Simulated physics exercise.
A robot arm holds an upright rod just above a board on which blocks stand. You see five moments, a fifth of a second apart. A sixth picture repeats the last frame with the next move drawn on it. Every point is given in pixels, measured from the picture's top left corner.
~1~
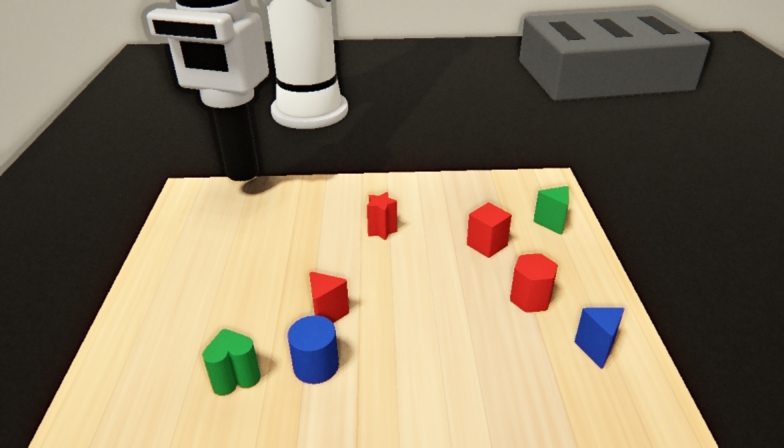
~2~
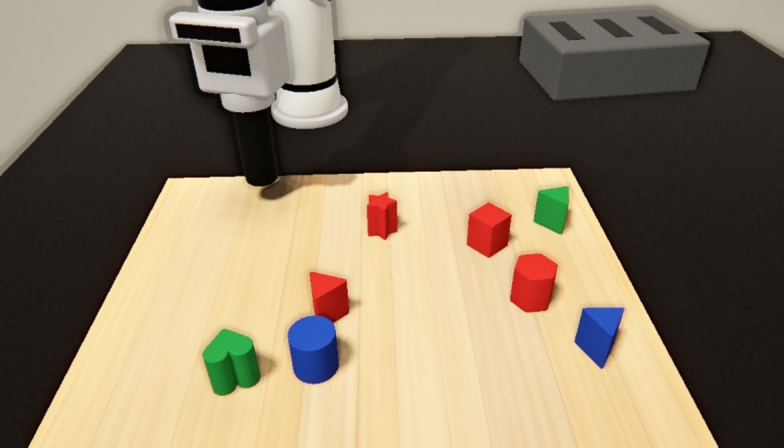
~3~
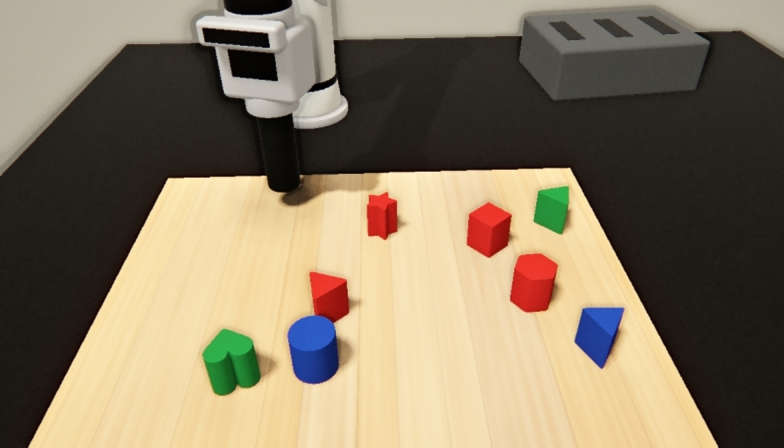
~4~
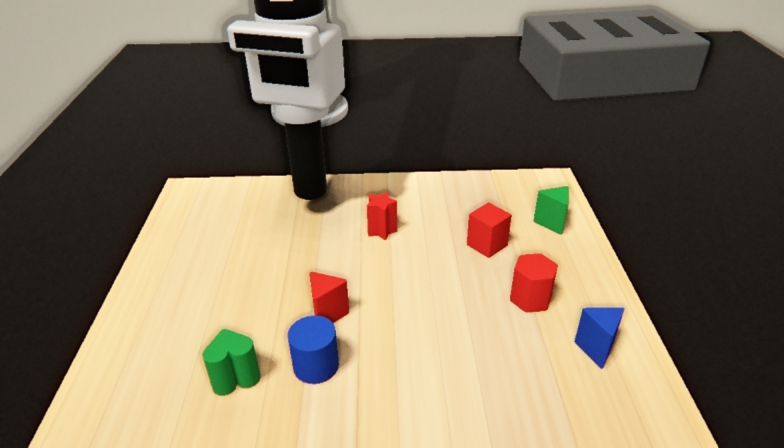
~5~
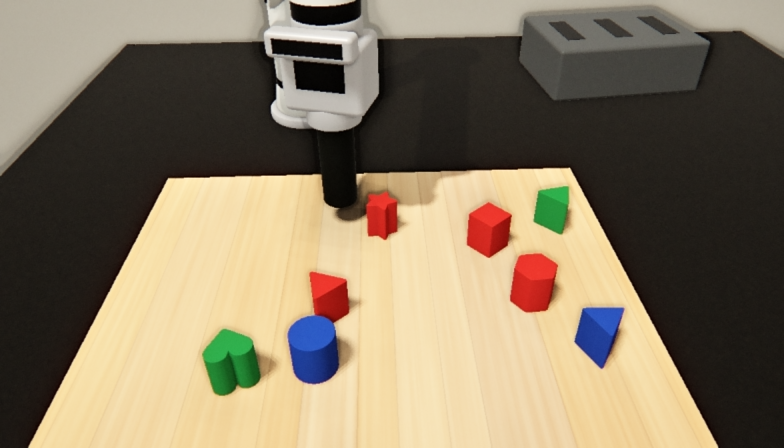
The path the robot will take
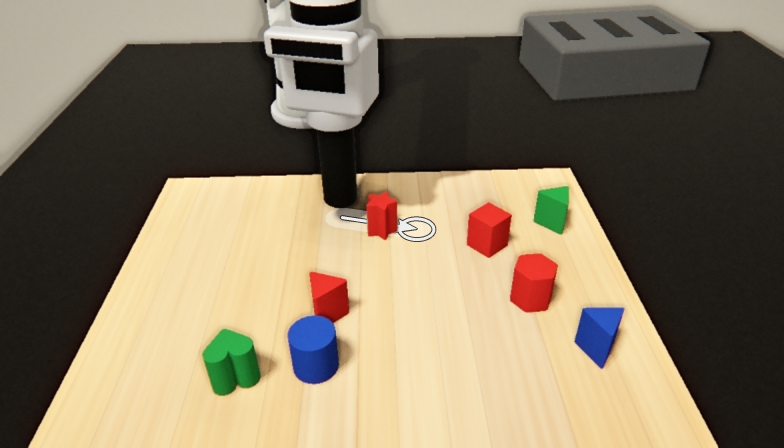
A white robot arm with a black rod glides steadily rightward and slightly nearer along the far edge of a pale wooden board, seen from above and in front by a still camera. Red, green and blue blocks stand scattered across the board, with a grey box behind at right. The rod passes from the far left corner to just left of the red star block, while every block stays still.
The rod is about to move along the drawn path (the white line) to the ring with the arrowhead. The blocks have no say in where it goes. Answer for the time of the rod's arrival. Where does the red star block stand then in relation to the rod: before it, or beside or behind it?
Expect to find it next to or behind the rod.
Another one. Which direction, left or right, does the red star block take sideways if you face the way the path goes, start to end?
Right side.
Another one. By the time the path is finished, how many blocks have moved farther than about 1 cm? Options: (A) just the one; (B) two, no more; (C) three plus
Option A.
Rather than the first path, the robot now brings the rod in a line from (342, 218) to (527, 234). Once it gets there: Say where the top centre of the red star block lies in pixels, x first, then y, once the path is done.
Its top face will be centred at roughly (409, 209).
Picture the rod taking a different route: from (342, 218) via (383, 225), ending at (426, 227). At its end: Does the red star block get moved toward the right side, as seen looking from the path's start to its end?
Yes.
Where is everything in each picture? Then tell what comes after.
Tip of the rod (243, 174), middles of tops, red star block (381, 200), red four-sided block (490, 214), in the first picture.
Rod (262, 179), nothing pushed, in the second picture.
Rod (285, 185), nothing pushed, in the third picture.
Rod (311, 192), nothing pushed, in the fourth picture.
Rod (341, 200), red star block (381, 200), red four-sided block (490, 214), in the fifth picture.
The line goes in a line from (342, 218) to (417, 229).
What follows on the original path. Halfway along, rod (378, 205); red star block (399, 207), turned 30° clockwise.
At the end, rod (417, 211); red star block (419, 215), turned 85° clockwise; red four-sided block unmoved.
